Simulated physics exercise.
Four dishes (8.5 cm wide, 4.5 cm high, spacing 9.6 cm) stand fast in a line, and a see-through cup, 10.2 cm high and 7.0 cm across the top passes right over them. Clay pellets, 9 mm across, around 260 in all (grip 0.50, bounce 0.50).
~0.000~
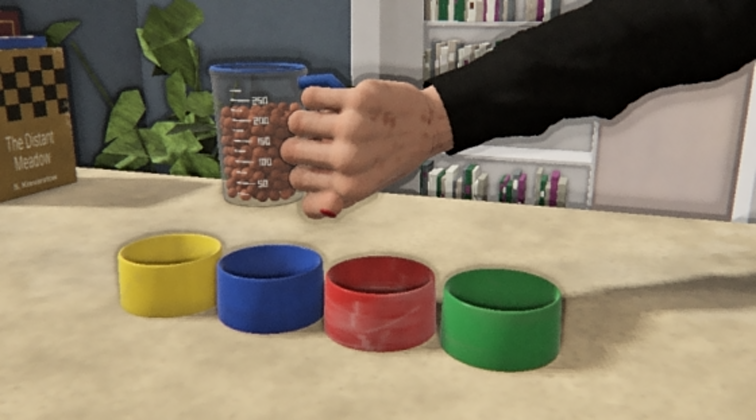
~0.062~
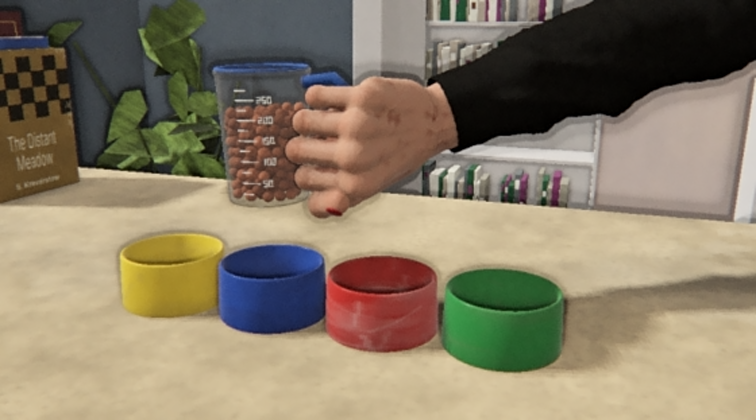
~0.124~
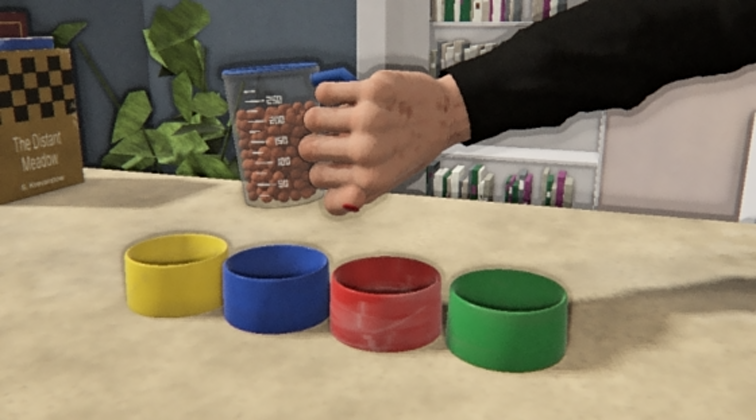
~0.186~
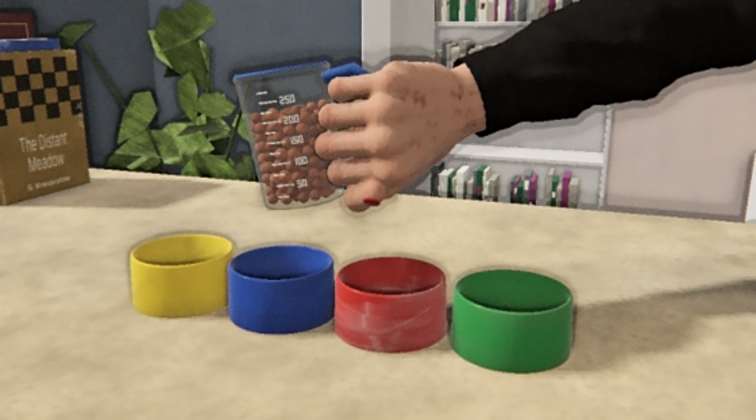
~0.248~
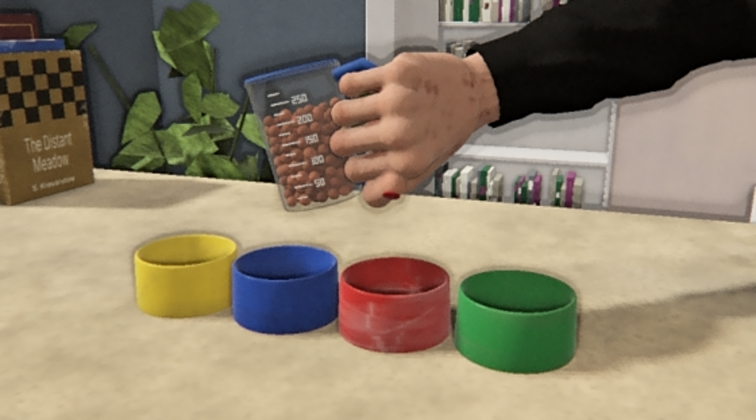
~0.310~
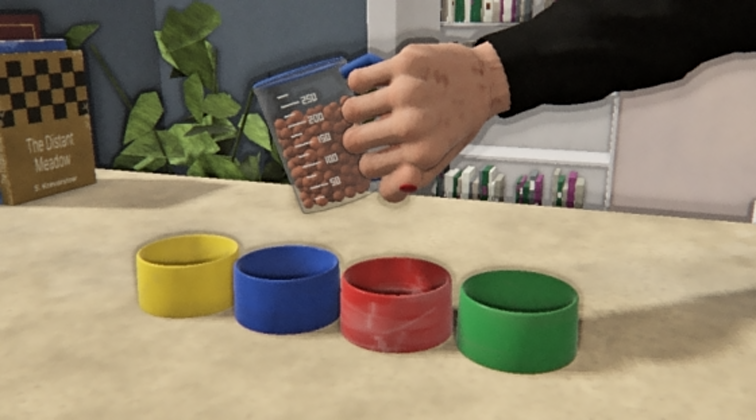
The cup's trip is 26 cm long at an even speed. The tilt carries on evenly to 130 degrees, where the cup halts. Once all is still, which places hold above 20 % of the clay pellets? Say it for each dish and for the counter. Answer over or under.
Red dish: Under; blue dish: Under; green dish: Over; yellow dish: Under; on the counter: Under.
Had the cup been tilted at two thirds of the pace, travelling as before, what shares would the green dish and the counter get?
Then: Green 100; counter 0.
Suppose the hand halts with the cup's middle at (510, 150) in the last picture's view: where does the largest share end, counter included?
Most goes to: Red.
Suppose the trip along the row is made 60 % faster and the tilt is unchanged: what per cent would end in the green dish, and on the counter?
Green 100, counter 0.
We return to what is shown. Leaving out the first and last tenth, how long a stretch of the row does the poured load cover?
Some 5 cm.
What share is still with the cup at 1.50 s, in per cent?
Roughly 100 per cent.
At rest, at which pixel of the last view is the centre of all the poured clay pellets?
At about (512, 314).
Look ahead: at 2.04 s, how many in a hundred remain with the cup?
About 0 per cent.
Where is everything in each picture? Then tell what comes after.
The first picture shows cup at (261, 134), tilt 0 degrees, lip at (219, 67), moved 0.0 cm; middle of the pieces at (266, 147); yellow dish at (171, 250); blue dish at (271, 262); red dish at (380, 275); green dish at (502, 290).
The second picture shows cup at (266, 134), tilt 1 degrees, lip at (222, 68), moved 0.2 cm; middle of the pieces at (271, 147).
The third picture shows cup at (278, 135), tilt 5 degrees, lip at (231, 72), moved 0.9 cm; middle of the pieces at (284, 148).
The fourth picture shows cup at (293, 136), tilt 9 degrees, lip at (242, 77), moved 1.8 cm; middle of the pieces at (300, 149).
The fifth picture shows cup at (308, 137), tilt 14 degrees, lip at (253, 82), moved 2.8 cm; middle of the pieces at (315, 150).
The sixth picture shows cup at (320, 138), tilt 18 degrees, lip at (262, 87), moved 3.7 cm; middle of the pieces at (328, 150); yellow dish at (189, 251); blue dish at (287, 263); red dish at (396, 276); green dish at (519, 291). The cup turns about 75 degrees a second and travels 15 cm a second.
After 1.02 s, tilt 70 degrees; cup holds 100 %.
After 1.50 s, tilt 106 degrees; cup holds 100 %.
After 2.04 s, tilt 130 degrees; cup holds 0 %, red 5 %, green 90 %.
At rest (2.5 s), red 5 %, blue 0 %, green 90 %, yellow 0 %, counter 5 %.
